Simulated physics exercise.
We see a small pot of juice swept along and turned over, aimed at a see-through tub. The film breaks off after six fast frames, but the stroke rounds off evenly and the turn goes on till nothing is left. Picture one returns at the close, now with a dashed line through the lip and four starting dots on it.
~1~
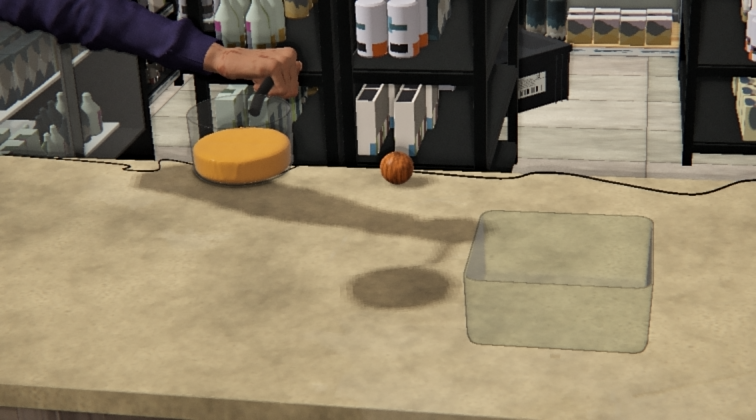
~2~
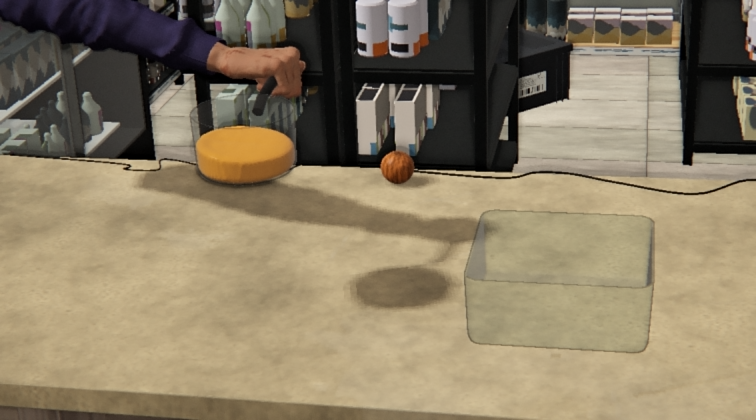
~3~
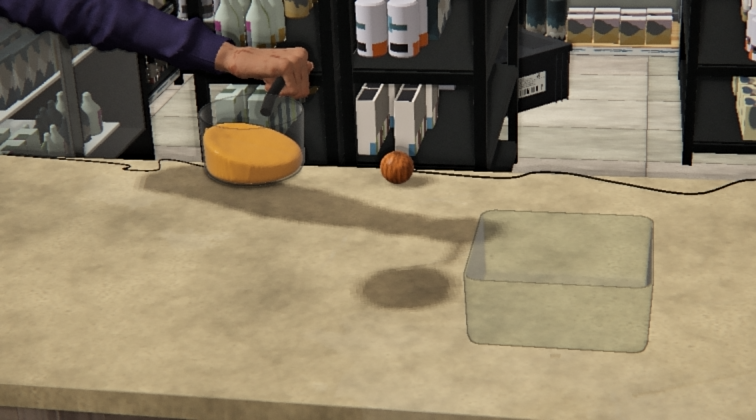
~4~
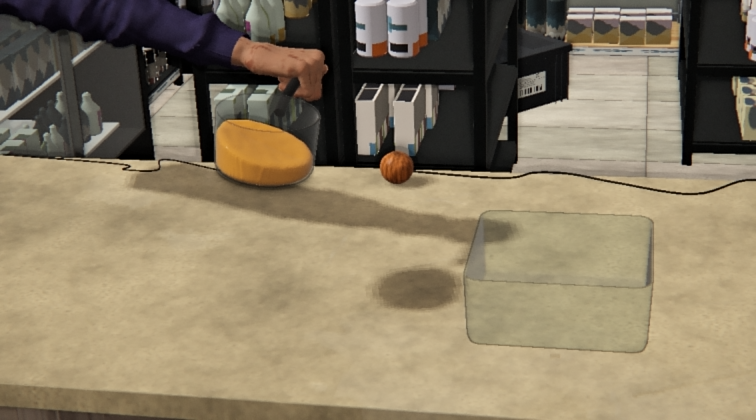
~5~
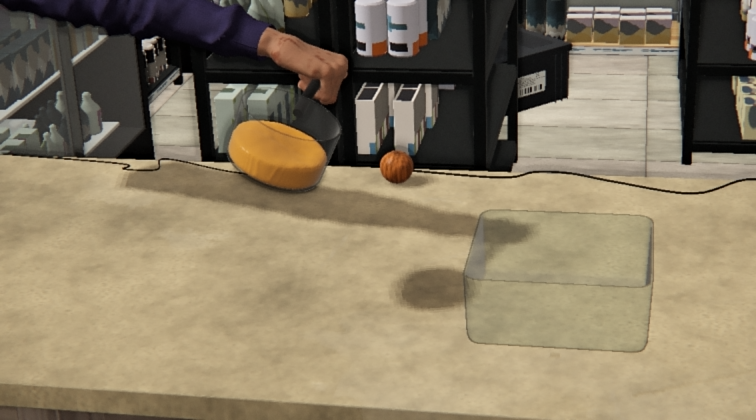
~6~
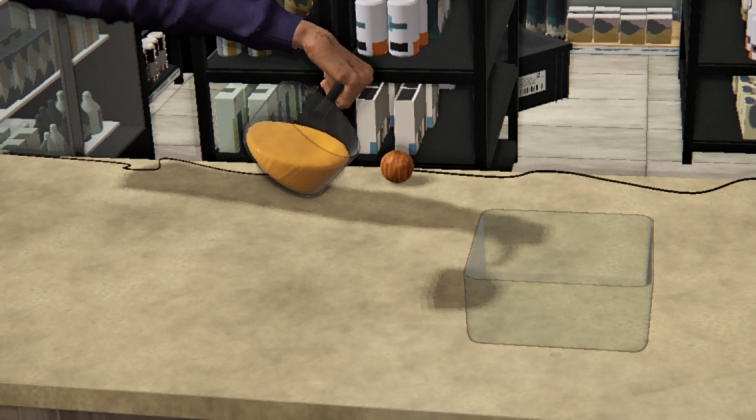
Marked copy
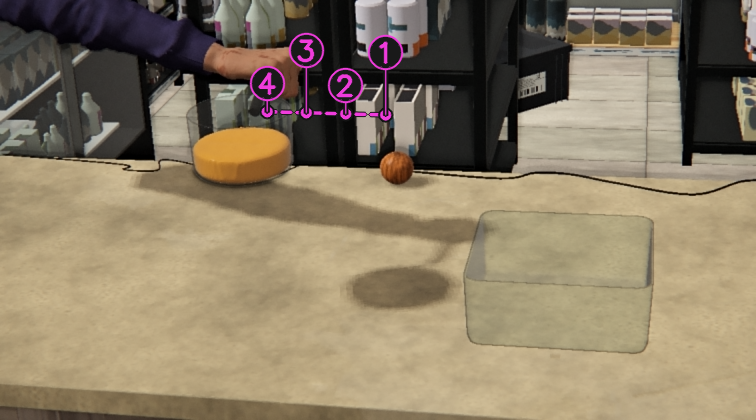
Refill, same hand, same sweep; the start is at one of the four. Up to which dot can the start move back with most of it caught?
Choose 2.
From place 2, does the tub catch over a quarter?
Yes, it does.
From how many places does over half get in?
Two of them.
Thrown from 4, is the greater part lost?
Yes.
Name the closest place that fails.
3 it is.
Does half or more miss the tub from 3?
Yes, it does.
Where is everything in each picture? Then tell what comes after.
The first frame shows upright, lip at (287, 112); tub from (467, 340) to (648, 351); nothing has left yet.
The second frame shows upright, lip at (291, 111); nothing has left yet.
The third frame shows upright, lip at (300, 113); nothing has left yet.
The fourth frame shows tipped about 8°, lip at (317, 120); nothing has left yet.
The fifth frame shows tipped about 23°, lip at (338, 133); nothing has left yet.
The sixth frame shows tipped about 41°, lip at (358, 151); nothing has left yet.
In magenta, 1 at (385, 114); 2 at (345, 113); 3 at (306, 112); 4 at (267, 111).
With 1, about 77 % lands in the tub, 3 % falls short and 20 % goes beside or beyond.
With 2, about 65 % lands in the tub, 18 % falls short and 17 % goes beside or beyond.
With 3, about 21 % lands in the tub, 77 % falls short.
With 4, about 0 % lands in the tub, 98 % falls short.
